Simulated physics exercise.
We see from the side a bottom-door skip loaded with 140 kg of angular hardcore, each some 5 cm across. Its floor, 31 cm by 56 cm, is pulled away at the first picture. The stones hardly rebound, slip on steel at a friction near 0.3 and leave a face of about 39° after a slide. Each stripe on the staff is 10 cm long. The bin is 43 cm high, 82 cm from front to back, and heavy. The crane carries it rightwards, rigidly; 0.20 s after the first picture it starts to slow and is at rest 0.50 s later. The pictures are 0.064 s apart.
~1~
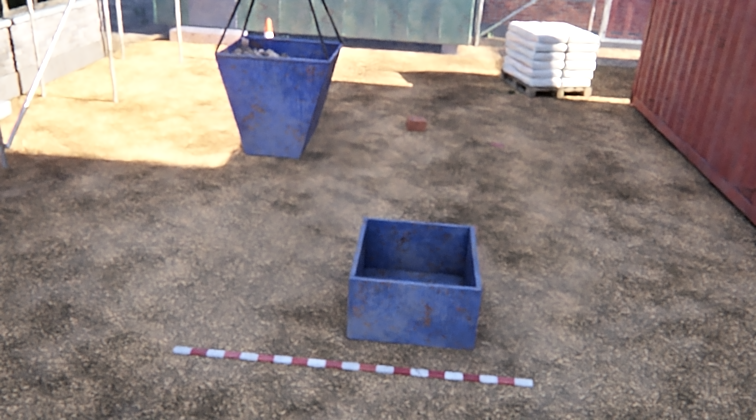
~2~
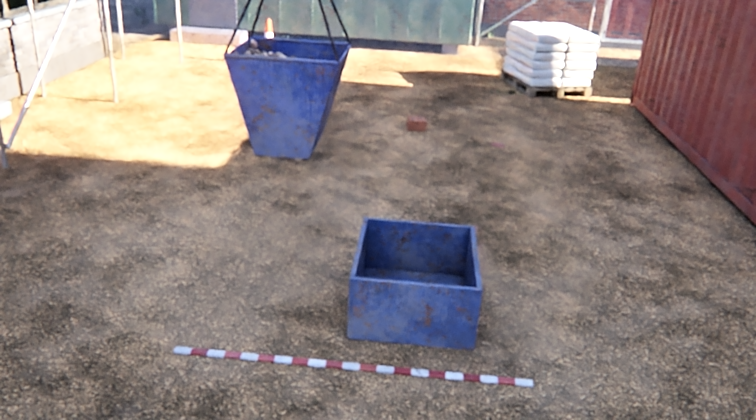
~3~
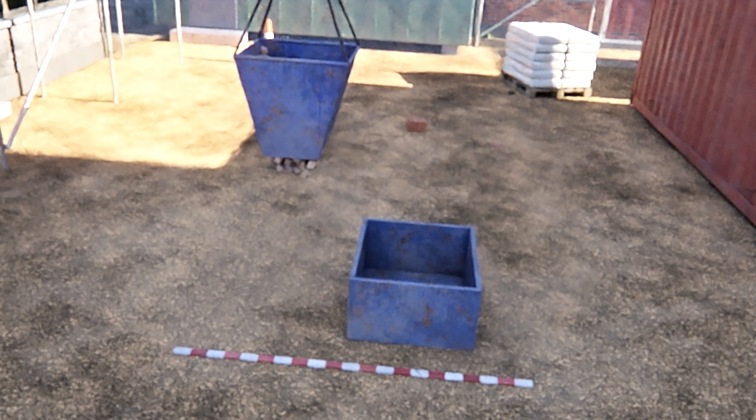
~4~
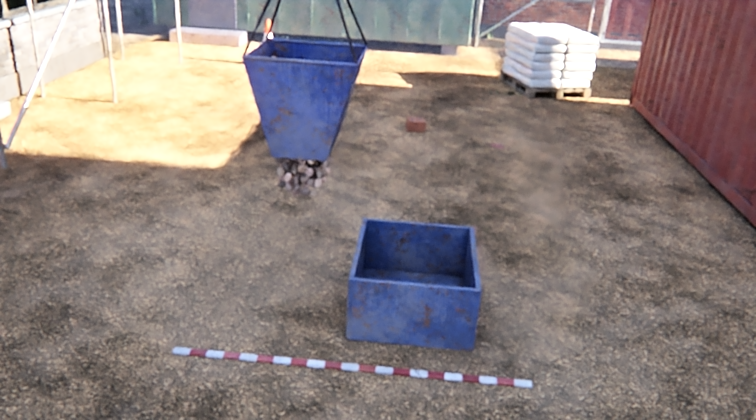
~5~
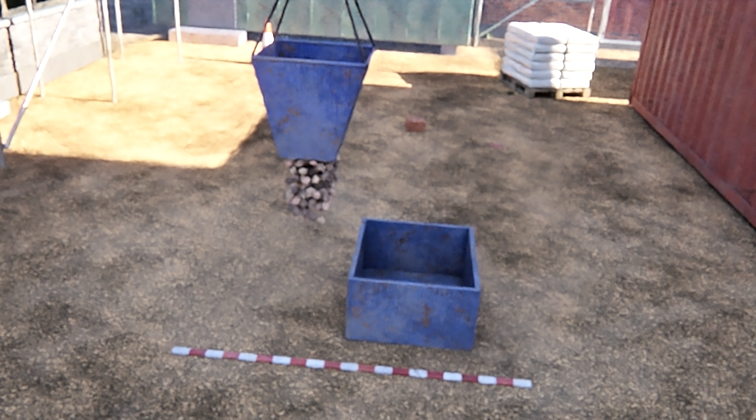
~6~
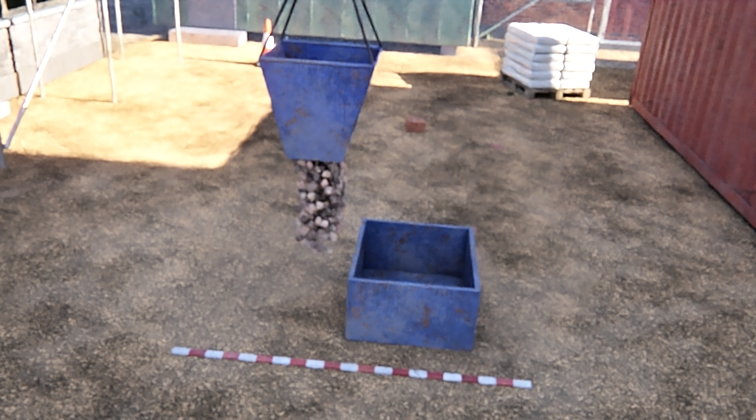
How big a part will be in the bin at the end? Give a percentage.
Close to 10 in a hundred.
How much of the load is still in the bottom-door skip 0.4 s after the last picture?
About 0 per cent.
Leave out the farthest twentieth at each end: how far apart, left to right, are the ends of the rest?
About 100 cm.
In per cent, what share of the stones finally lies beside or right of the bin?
Near 0 in a hundred.
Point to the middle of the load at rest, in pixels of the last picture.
Around (324, 291).
Then, 0.4 s after the last picture, 0 % in the bottom-door skip, 92 % falling or lying left of the bin, 8 % falling or lying in the bin; the stones farthest right are at (406, 301).
Then, 0.8 s after the last picture, 0 % in the bottom-door skip, 90 % falling or lying left of the bin, 10 % falling or lying in the bin, 1 % falling or lying beside or right of the bin; the stones farthest right are at (459, 304).
Then, 1.4 s after the last picture, 0 % in the bottom-door skip, 89 % falling or lying left of the bin, 10 % falling or lying in the bin, 1 % falling or lying beside or right of the bin; the stones farthest right are at (461, 308).
Then, 2.3 s after the last picture, 0 % in the bottom-door skip, 89 % falling or lying left of the bin, 10 % falling or lying in the bin, 1 % falling or lying beside or right of the bin; the stones farthest right are at (461, 308).
Then, 4.2 s after the last picture, 0 % in the bottom-door skip, 89 % left of the bin, 10 % in the bin, 1 % beside or right of the bin; the stones farthest right are at (461, 308).
